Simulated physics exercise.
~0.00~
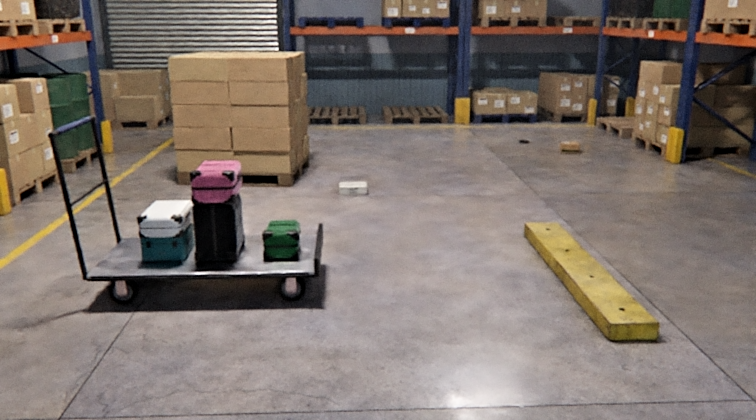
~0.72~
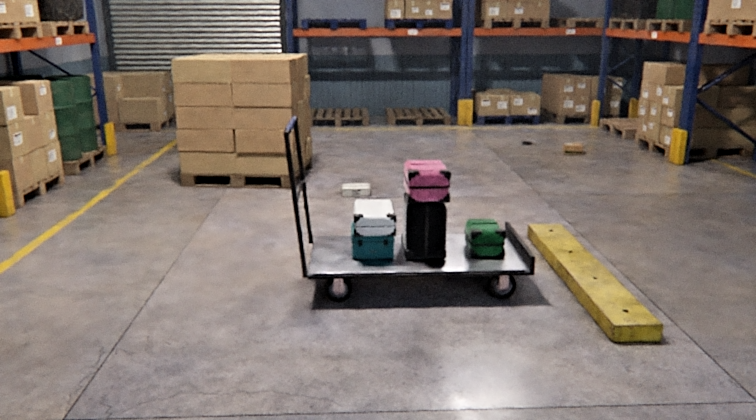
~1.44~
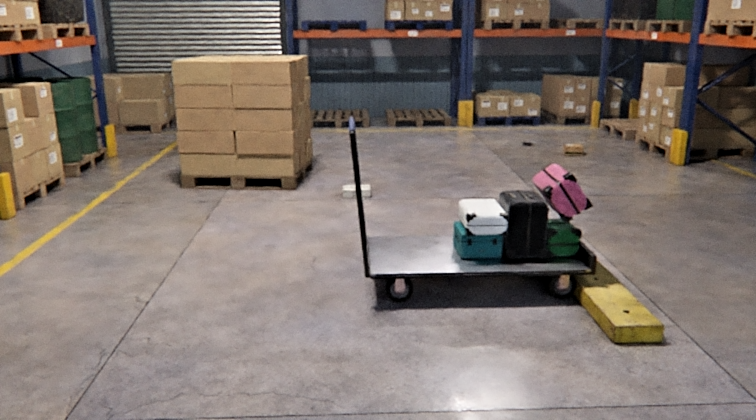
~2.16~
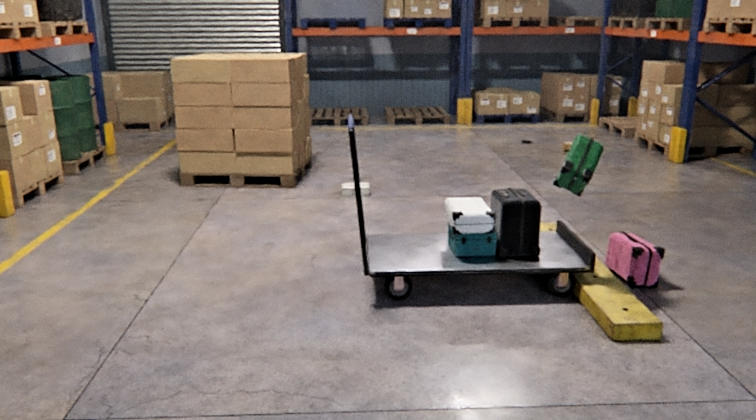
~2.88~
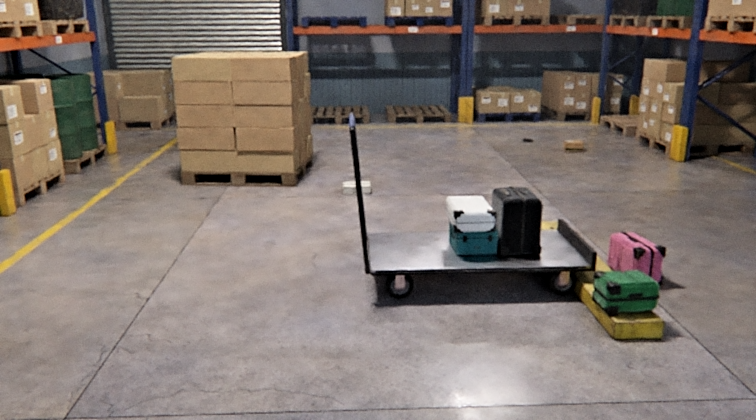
A flatbed trolley rolls to the right across a warehouse floor toward a yellow kerb, carrying a white case on a teal box, a pink suitcase on an upright black one, and a small green case near the front. It meets the kerb and stops, and the load shifts forward as the pink suitcase tips over the front. The pink suitcase drops to the floor beyond the kerb while the green case tumbles through the air. The green case comes down on the kerb. The black, white and teal pieces remain on the stopped trolley, the black one still upright.
